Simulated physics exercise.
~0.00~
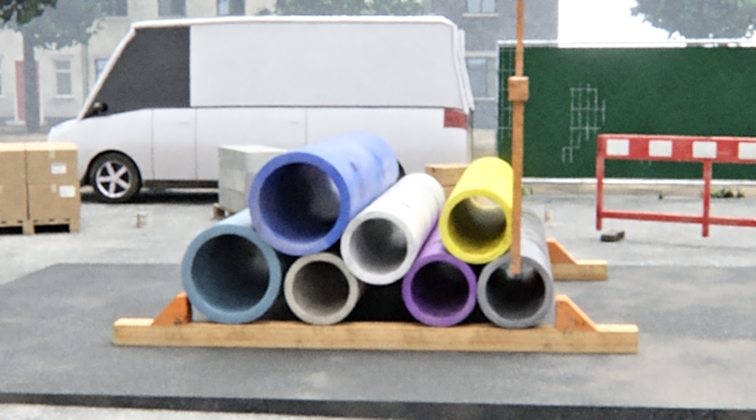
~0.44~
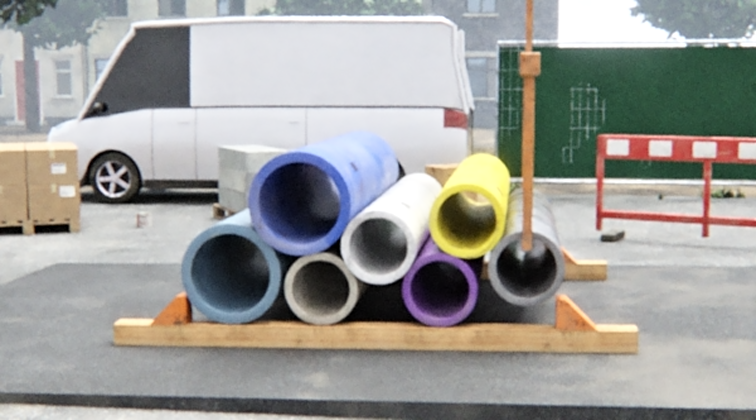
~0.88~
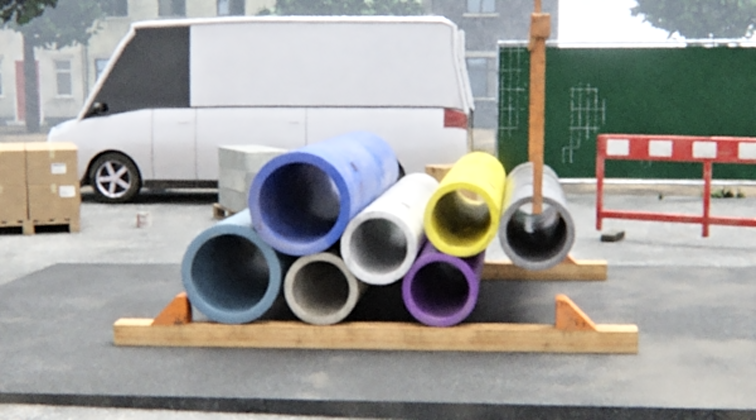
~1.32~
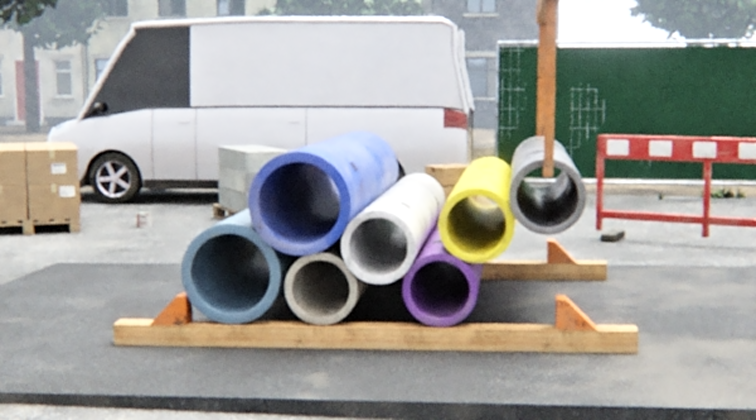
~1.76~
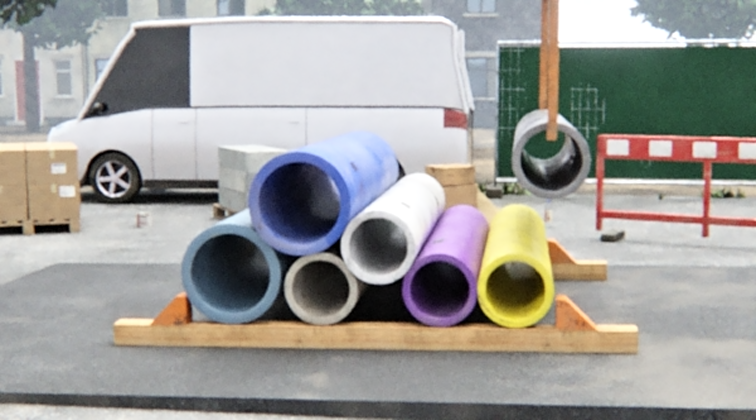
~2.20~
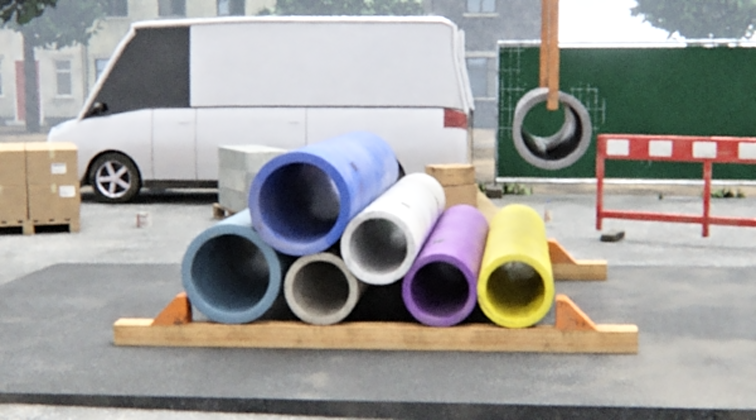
Grey pipe rising from the right end of a stack on an orange beam, the yellow pipe dropping into its place.
